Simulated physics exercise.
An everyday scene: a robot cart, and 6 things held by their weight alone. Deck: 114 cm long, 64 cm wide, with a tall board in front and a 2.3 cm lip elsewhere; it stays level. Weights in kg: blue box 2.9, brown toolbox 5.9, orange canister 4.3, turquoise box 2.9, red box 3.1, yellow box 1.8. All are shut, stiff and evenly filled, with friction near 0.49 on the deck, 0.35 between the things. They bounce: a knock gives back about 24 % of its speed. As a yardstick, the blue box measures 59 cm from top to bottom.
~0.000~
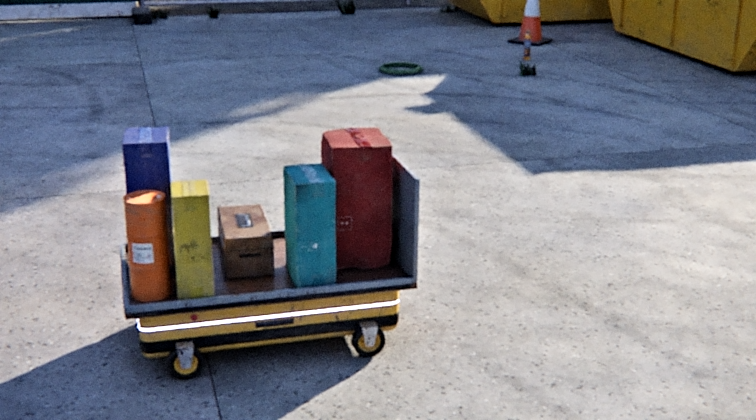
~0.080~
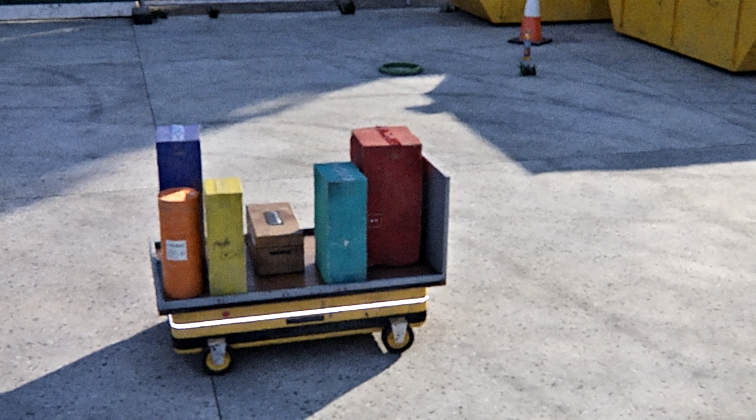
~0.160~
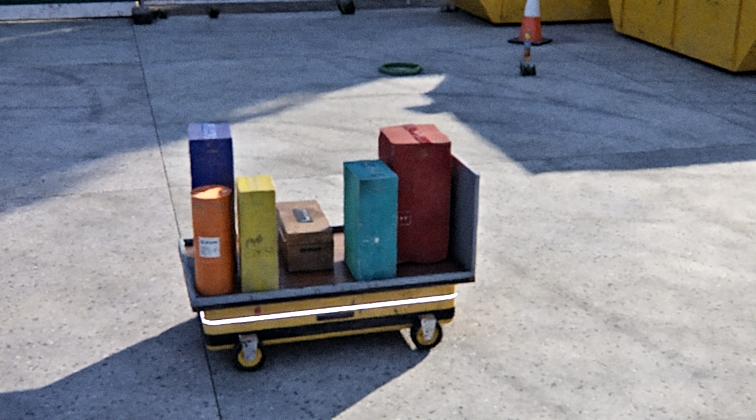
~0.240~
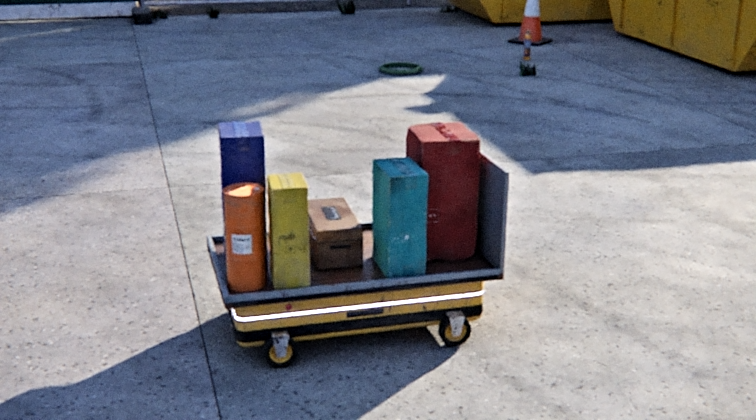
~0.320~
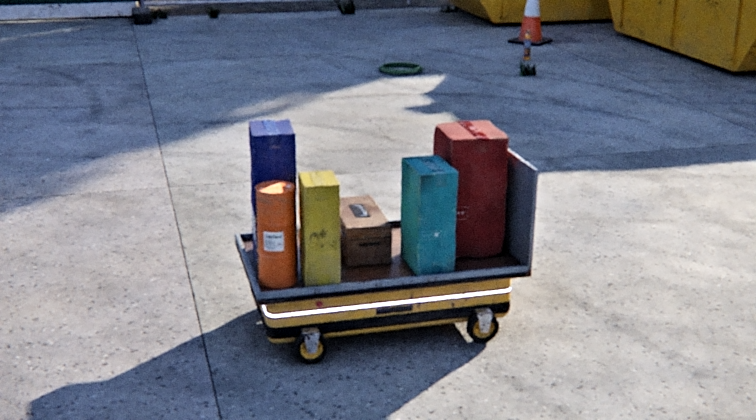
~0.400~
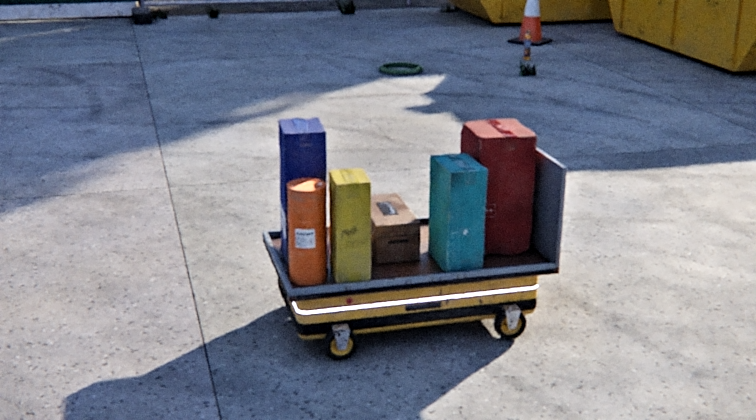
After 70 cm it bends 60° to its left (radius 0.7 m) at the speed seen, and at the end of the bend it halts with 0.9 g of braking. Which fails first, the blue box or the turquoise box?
It is the latter, the turquoise box.
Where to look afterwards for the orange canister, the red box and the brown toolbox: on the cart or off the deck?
The orange canister ends off the deck; the red box ends off the deck; the brown toolbox is still on the cart.
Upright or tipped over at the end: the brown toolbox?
The brown toolbox keeps standing.
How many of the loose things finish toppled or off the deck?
5 of them.
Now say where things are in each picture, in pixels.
The first frame shows cart 0 cm along; blue box (151, 204); turquoise box (310, 225).
The second frame shows cart 13 cm along; red box (385, 196); yellow box (225, 238).
The third frame shows cart 26 cm along; brown toolbox (303, 235); orange canister (213, 240).
The fourth frame shows cart 38 cm along; red box (441, 192); yellow box (288, 232).
The fifth frame shows cart 51 cm along; brown toolbox (359, 230); orange canister (276, 235).
The sixth frame shows cart 64 cm along; blue box (303, 192); turquoise box (456, 213).
After 1.00 s, cart 160 cm along, turned 58°; turquoise box and red box now off the deck; orange canister 19° off upright; yellow box 11° off upright.
After 1.40 s, cart 188 cm along, turned 60°, stopped; orange canister now off the deck; blue box 36° off upright near (479, 136); yellow box 53° off upright.
In the end (2.2 s), off the deck, orange canister, turquoise box and red box; toppled on the cart, blue box and yellow box; not toppled but over 10 cm from the start, brown toolbox. At the end, from the last picture's camera, blue box near (486, 146), turquoise box near (649, 189). Blue box went at 1.40 s; turquoise box went at 0.86 s.
